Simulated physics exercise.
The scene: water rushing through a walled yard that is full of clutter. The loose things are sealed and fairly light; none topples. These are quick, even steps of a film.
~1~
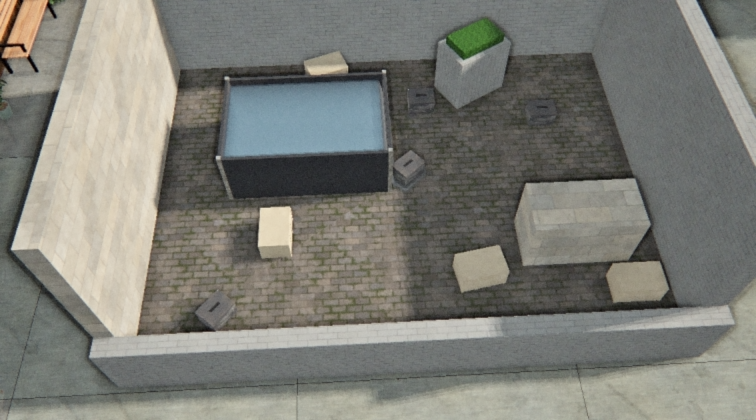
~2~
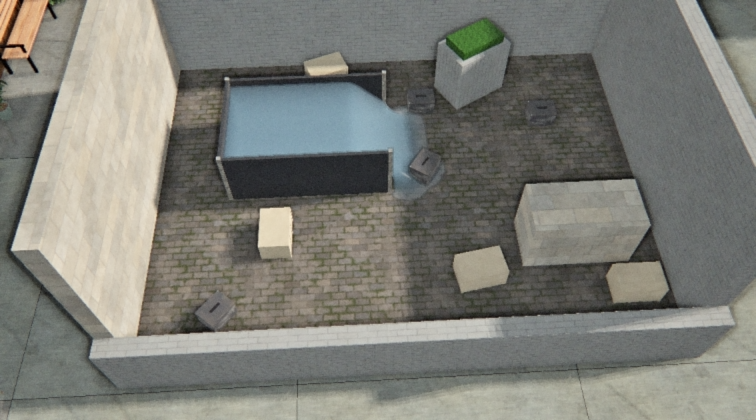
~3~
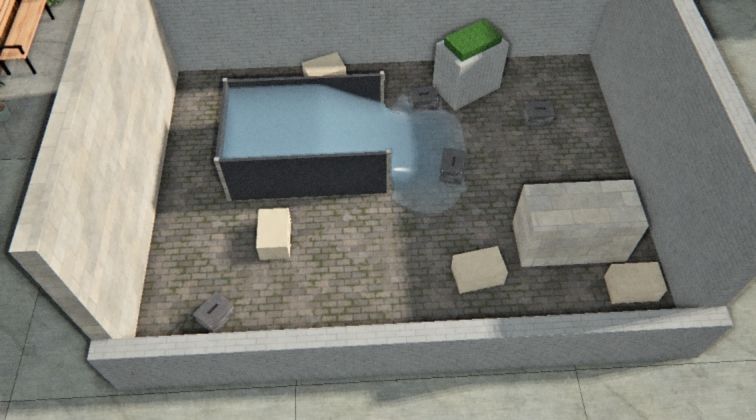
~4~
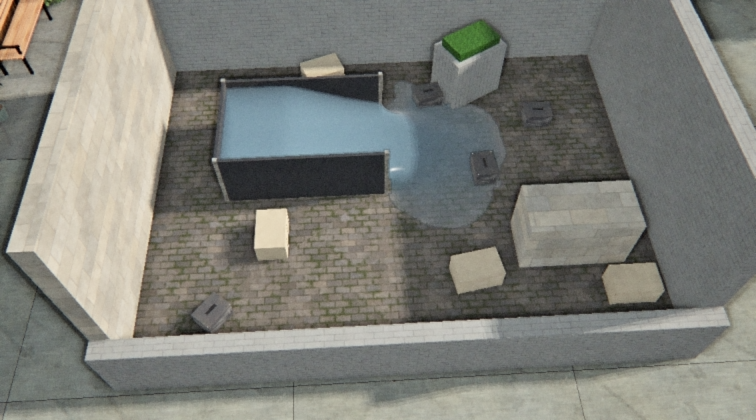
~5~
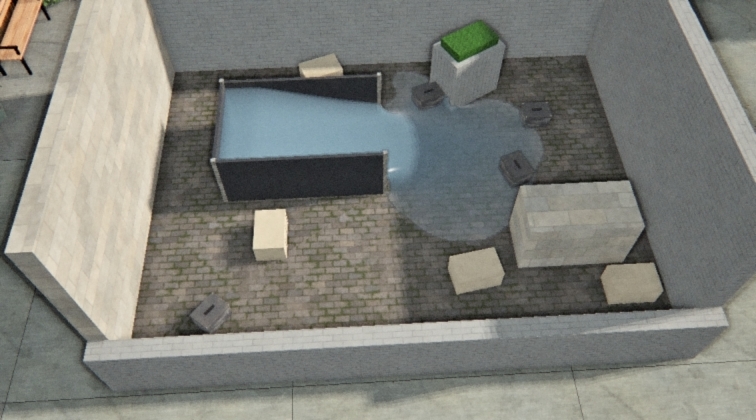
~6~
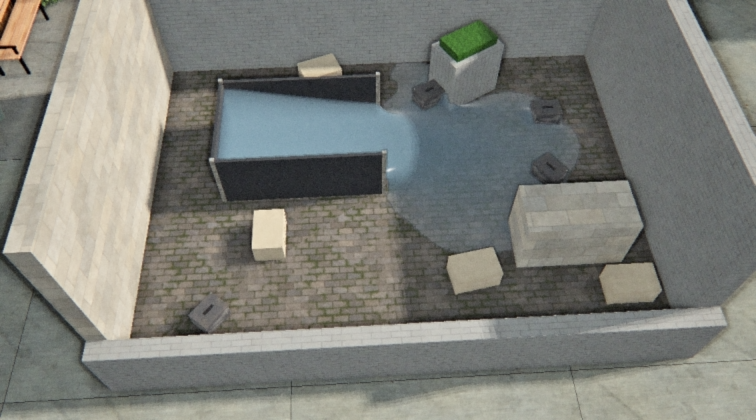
In a walled yard, water pours from a tank's right side and pushes a grey tote right.
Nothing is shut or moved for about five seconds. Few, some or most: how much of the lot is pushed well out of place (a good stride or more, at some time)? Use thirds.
Share: Two thirds or more.
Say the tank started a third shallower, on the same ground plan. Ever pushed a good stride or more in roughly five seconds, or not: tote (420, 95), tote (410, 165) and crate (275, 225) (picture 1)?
One after the other: Swept aside, pushed that far, under that.
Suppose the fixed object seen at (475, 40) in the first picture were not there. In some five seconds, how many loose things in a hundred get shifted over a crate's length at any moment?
Close to 80 %.
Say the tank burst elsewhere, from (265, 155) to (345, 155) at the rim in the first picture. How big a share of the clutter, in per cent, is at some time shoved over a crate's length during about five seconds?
I make it 50 per cent.
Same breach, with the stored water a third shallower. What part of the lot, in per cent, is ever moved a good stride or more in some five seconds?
Roughly 50 per cent.
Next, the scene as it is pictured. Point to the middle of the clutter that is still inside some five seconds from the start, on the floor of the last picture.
Roughly at (367, 191).
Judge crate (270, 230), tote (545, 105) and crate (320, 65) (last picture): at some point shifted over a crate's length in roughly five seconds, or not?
One after the other: No, yes, moved that far.
A moment on, 2 of 8 are well off their spots; 2 afloat.
Next, 3 of 8 are well off their spots; 3 afloat.
Later, 5 of 8 are well off their spots; 3 afloat.
In the end, 6 of 8 are well off their spots, and 6 have been at some point; 4 afloat.
